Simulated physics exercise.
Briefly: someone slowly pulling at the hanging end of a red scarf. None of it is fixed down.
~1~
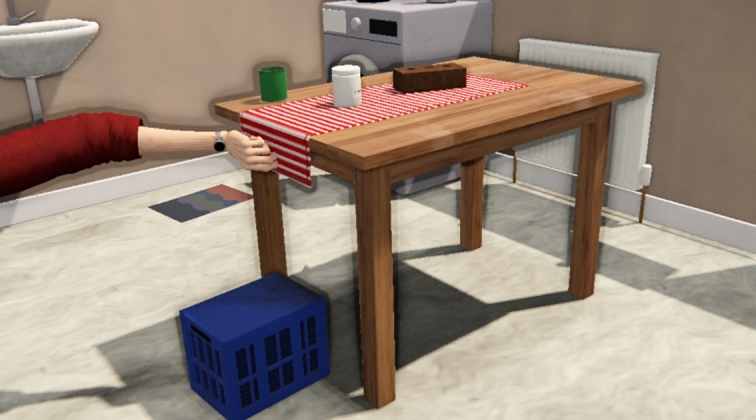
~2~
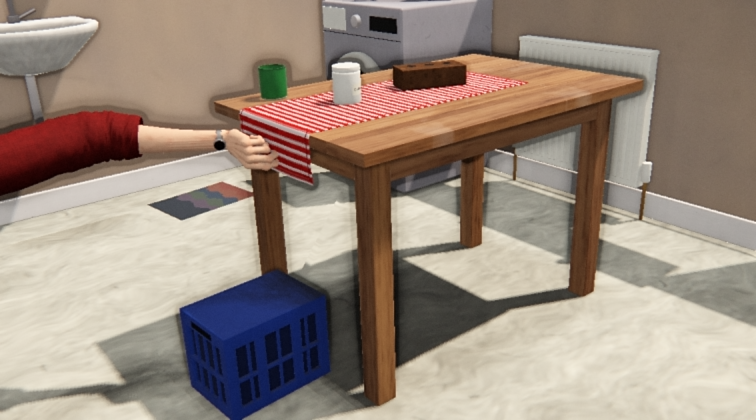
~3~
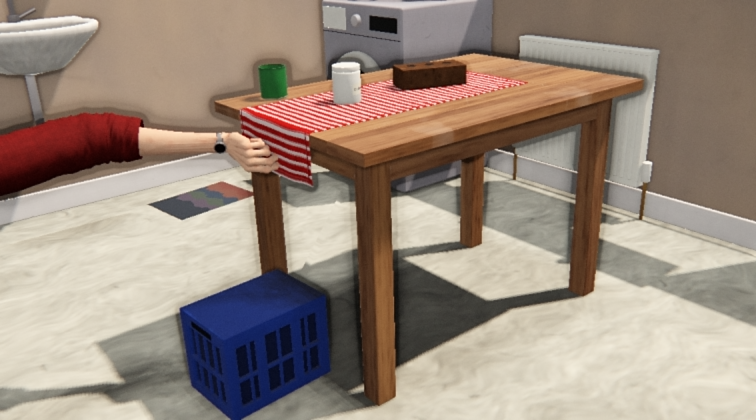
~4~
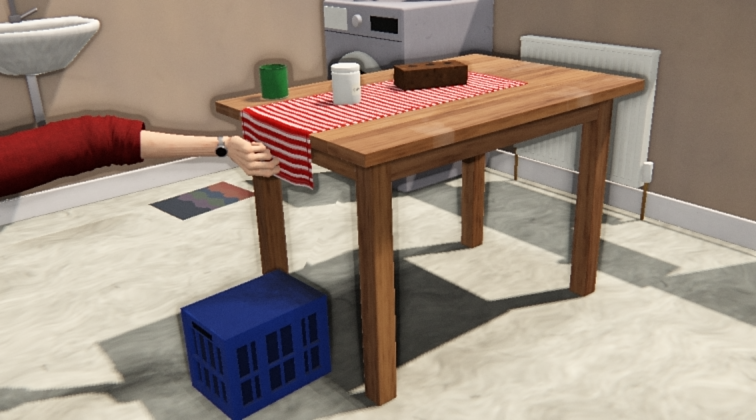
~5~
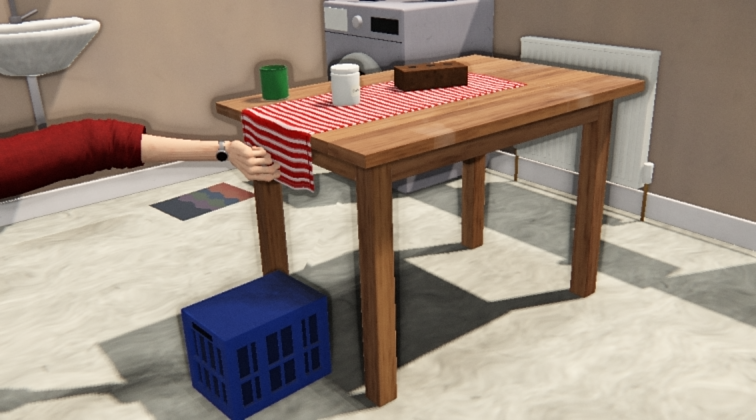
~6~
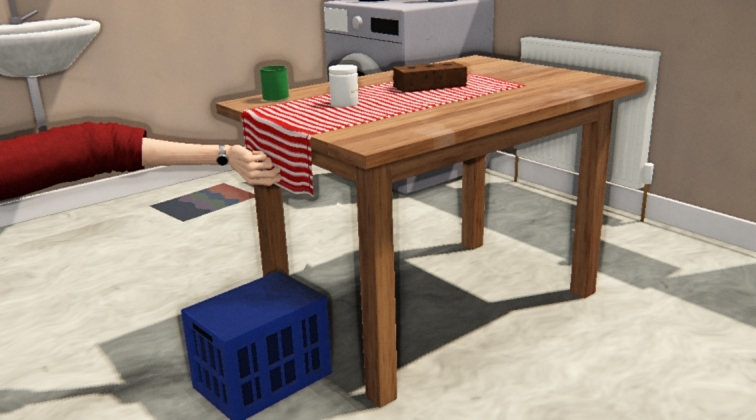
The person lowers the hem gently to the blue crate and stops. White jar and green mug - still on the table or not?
White jar: Not on it; green mug: Still on it.
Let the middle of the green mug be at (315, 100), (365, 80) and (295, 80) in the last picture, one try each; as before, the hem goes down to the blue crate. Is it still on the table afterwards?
In the first case it is carried off; in the second case it goes over the edge; in the third case it stays on.
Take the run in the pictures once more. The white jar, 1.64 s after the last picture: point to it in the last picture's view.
It is at roughly (226, 274).
Then, 0.86 s later than the last view, hem going down; jar carried along near (295, 95); mug as before.
Then, 1.64 s later than the last view, hem going down; jar down below near (226, 274); mug as before.
Finally, hem on the crate; jar down below near (226, 274); mug as before. The white jar goes over the edge and the green mug keeps clear of the edge.
